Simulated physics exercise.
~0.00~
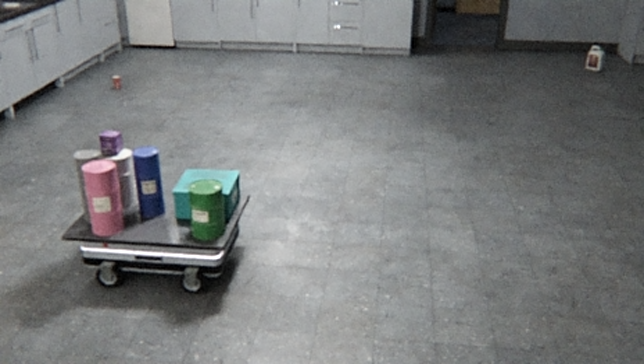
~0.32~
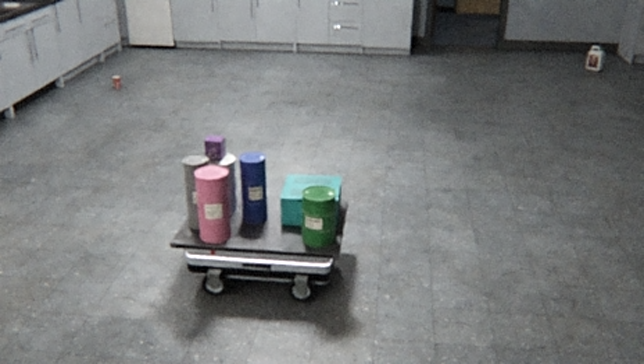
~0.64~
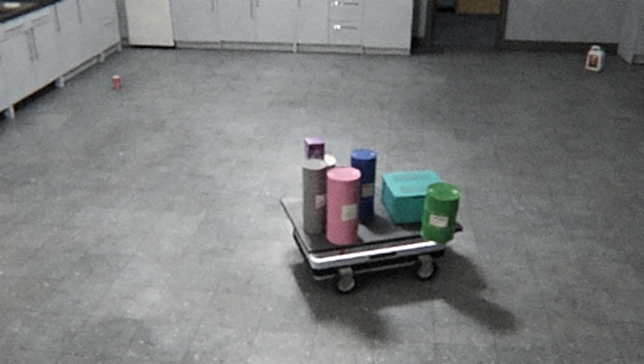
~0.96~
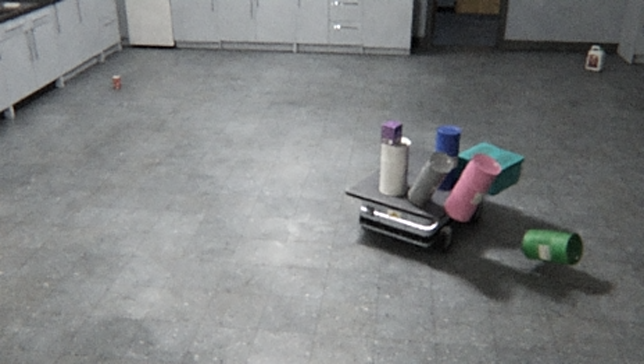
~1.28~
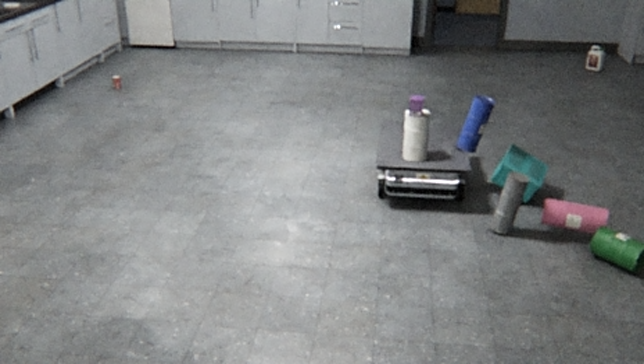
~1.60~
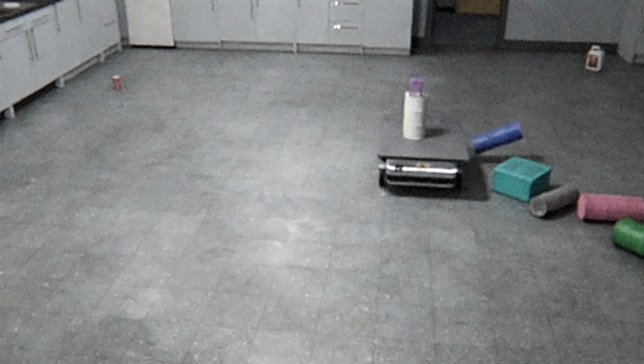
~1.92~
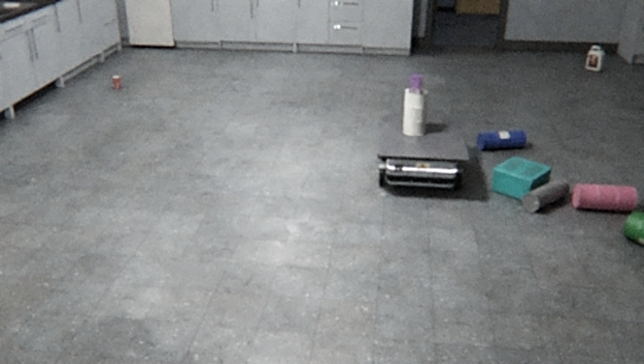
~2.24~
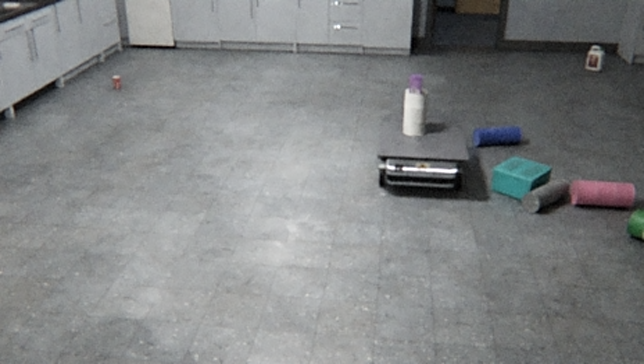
A loaded cart rolls right and turns away, spilling most of its canisters and a tote.
